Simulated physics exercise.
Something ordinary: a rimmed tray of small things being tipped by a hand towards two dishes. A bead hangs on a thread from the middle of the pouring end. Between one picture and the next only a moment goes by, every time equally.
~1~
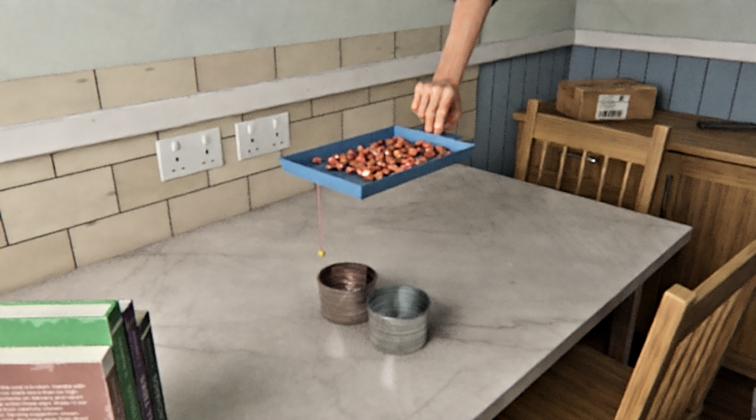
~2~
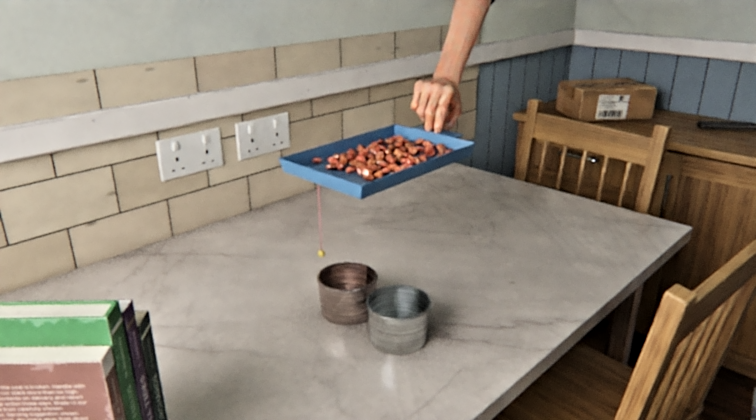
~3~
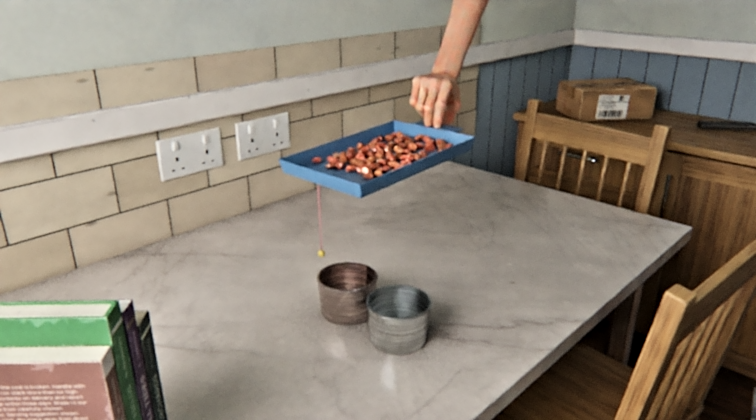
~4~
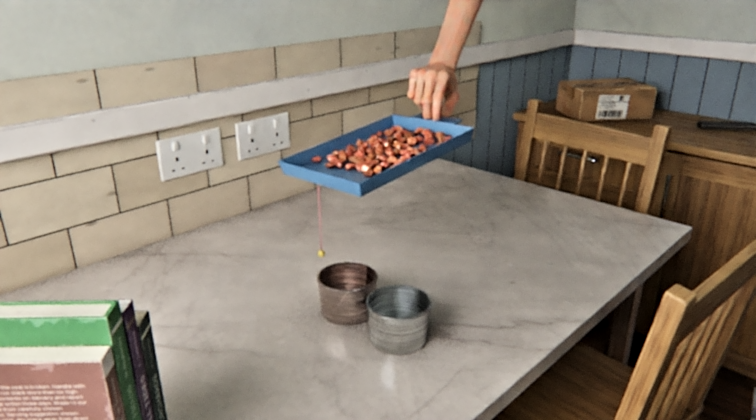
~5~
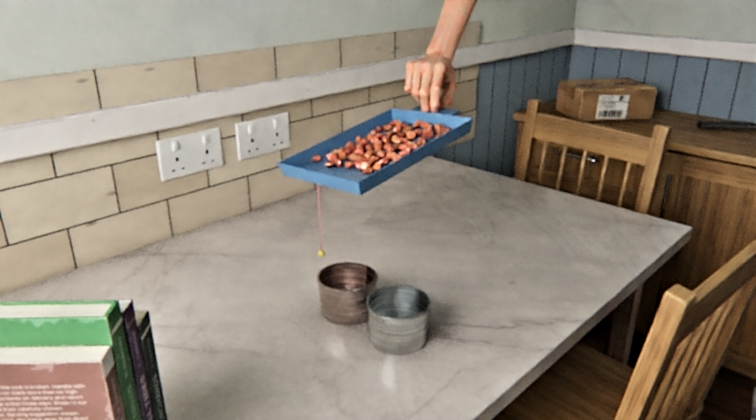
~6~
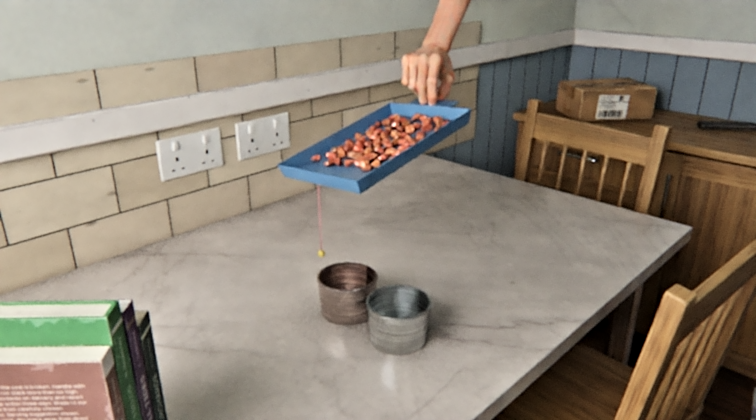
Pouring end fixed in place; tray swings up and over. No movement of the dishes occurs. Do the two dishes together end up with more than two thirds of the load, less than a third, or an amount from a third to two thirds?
Landed: Beneath a third.
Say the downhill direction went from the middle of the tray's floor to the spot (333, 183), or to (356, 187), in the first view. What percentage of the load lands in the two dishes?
First some 10, then 50 per cent.
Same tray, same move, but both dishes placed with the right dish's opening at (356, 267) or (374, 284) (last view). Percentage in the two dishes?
20 %, 0 %.
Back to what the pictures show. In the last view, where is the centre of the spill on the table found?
Approximate centre, last frame: (266, 286).
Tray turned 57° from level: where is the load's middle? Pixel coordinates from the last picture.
In the last view, the load is centred close to (309, 158).
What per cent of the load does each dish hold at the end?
I'd say the left dish holds some 0 % and the right dish some 0 %.
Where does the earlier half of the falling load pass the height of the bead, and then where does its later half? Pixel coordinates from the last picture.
The first part passes (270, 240); everything after passes (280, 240).
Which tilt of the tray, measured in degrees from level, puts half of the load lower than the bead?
Somewhere near 100 degrees, I'd say.
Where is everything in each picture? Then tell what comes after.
The first picture shows corners of the pouring end at (283, 158) and (361, 184), level; middle of the load at (390, 159), bits of crushed brick; left dish at (326, 301); right dish at (377, 329); bead on its thread at (321, 253).
The second picture shows corners of the pouring end at (283, 158) and (361, 184), level; middle of the load at (390, 158).
The third picture shows corners of the pouring end at (283, 159) and (360, 183), tipped barely, lowest at the left corner; middle of the load at (390, 156).
The fourth picture shows corners of the pouring end at (282, 161) and (359, 182), tipped a little, lowest at the left corner; middle of the load at (389, 151).
The fifth picture shows corners of the pouring end at (282, 162) and (358, 180), tipped a little, lowest at the left corner; middle of the load at (388, 147).
The sixth picture shows corners of the pouring end at (281, 164) and (357, 179), tipped a little, lowest at the left corner; middle of the load at (387, 142); left dish at (326, 301); right dish at (377, 329).
Soon after the last picture, tray tipped steeply; nearly all on the tray; a stray few in the air.
A little later, tray tipped right over; about a third on the tray; about half outside both; a small part in the air.
Later still, tray tipped past a quarter turn; all outside both.
At rest, tray tipped past a quarter turn; none in the right dish; none in the left dish; all outside both.
